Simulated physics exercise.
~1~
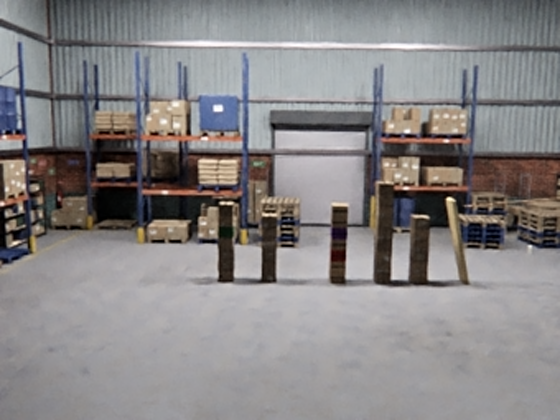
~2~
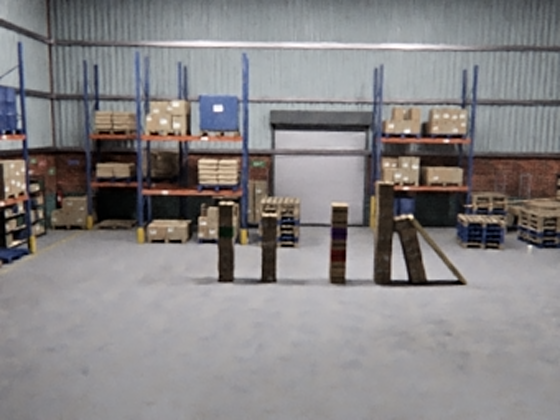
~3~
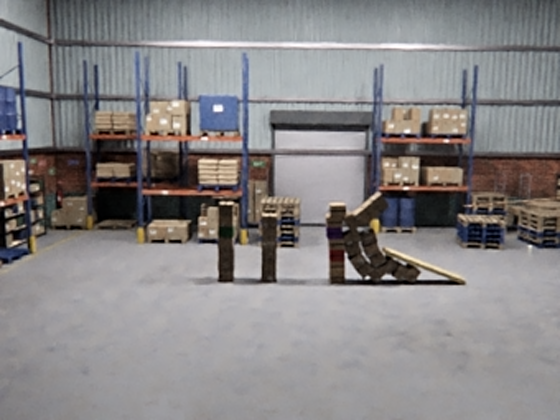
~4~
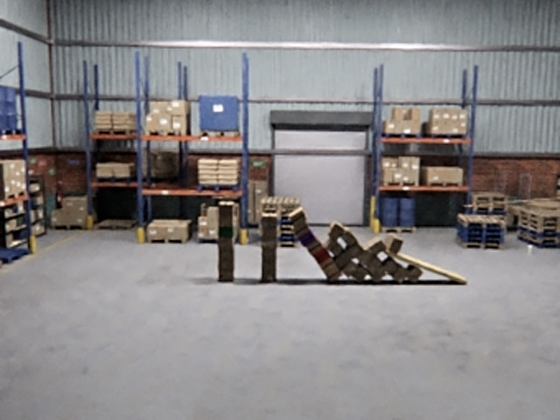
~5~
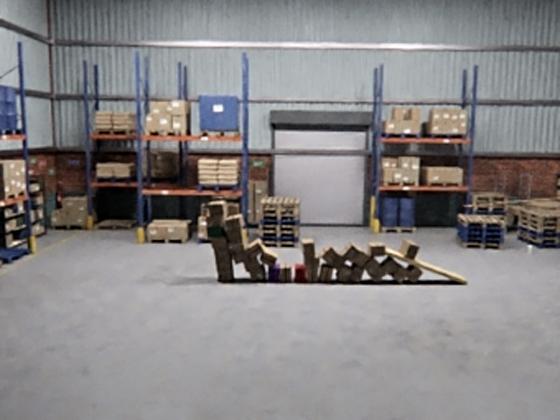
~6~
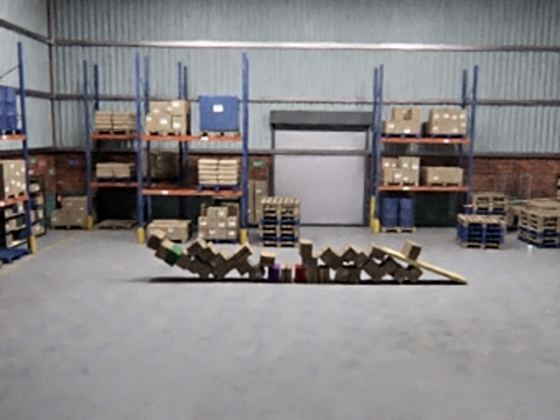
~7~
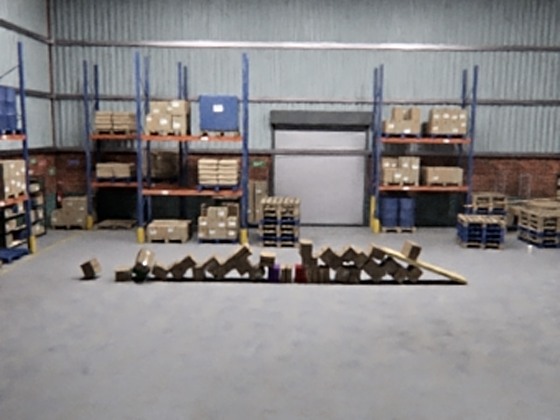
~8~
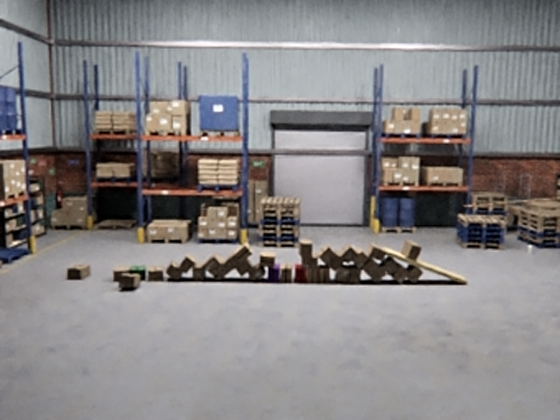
In a warehouse with loaded racks and a shuttered door, five tall stacks of cartons stand in a row, with a pale board leaning at the right end. The board tips left against the nearest stack, which leans into the tallest one beside it. That one buckles into the middle stack, which carries purple and red cartons, and the collapse spreads leftward. The last stack, holding the green carton near its top, bends and topples left, spilling its cartons across the floor. At the end, a long low heap lies there, the board slanting against its right end and a few cartons loose at the left.
